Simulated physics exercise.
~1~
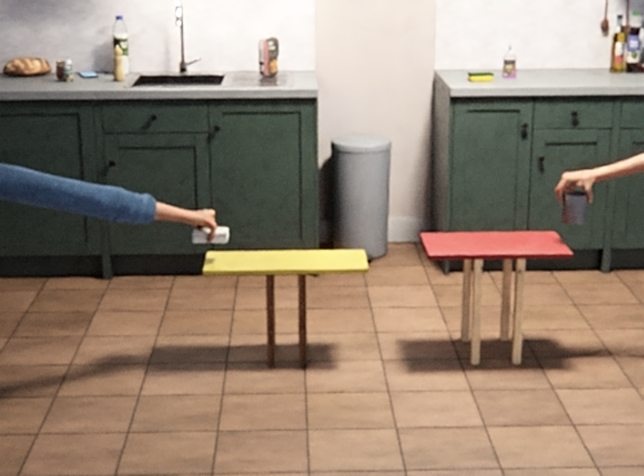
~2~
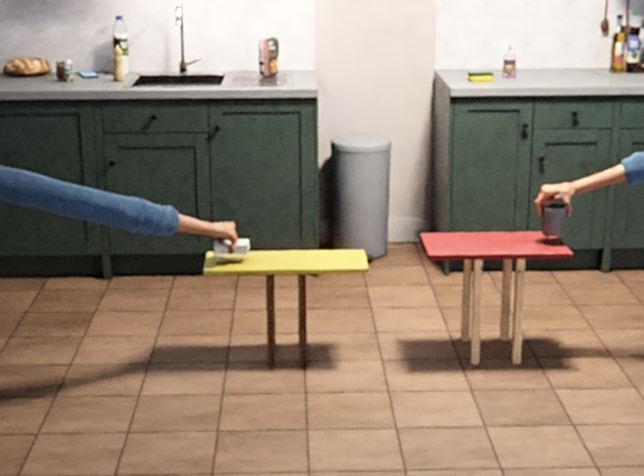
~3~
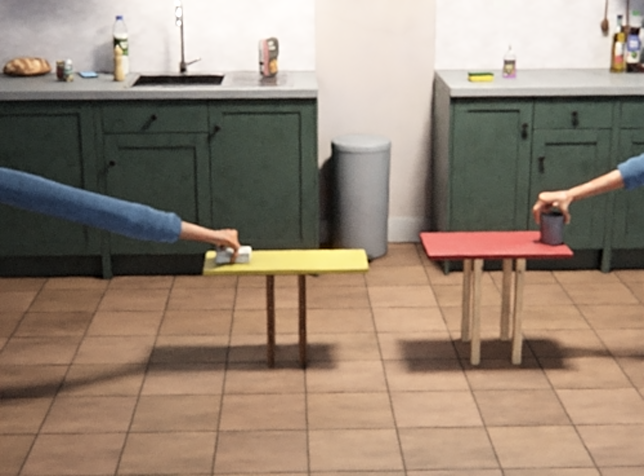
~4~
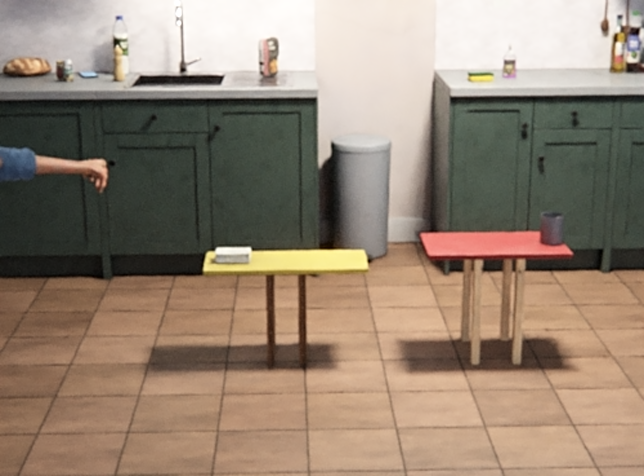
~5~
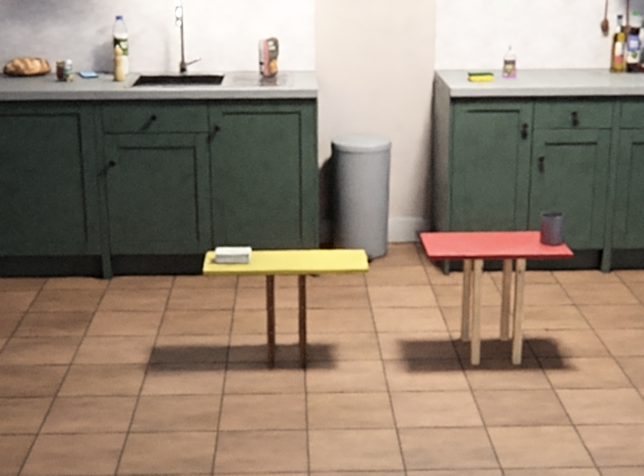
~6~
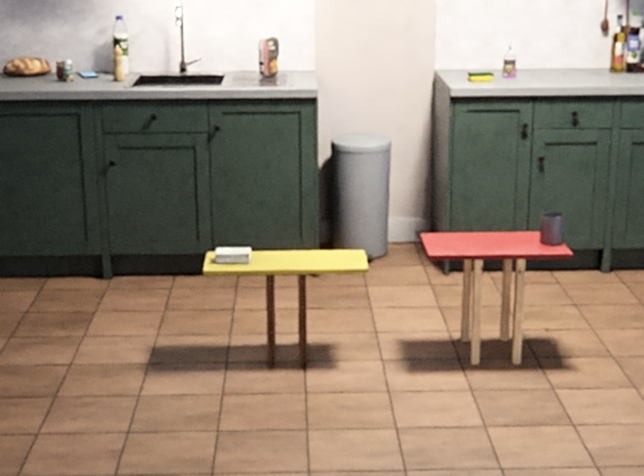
In a kitchen with dark green cabinets and a tiled floor, two arms in blue sleeves reach in from opposite sides toward a slim yellow trestle on the left and a small red table on the right. The left hand holds a pale sponge and moves it right and down, while the right hand brings a dark beaker left and down. The sponge is set near the trestle's left end and the beaker near the table's right end. Both hands let go and withdraw. The trestle and table stay level, with both objects resting still on top.
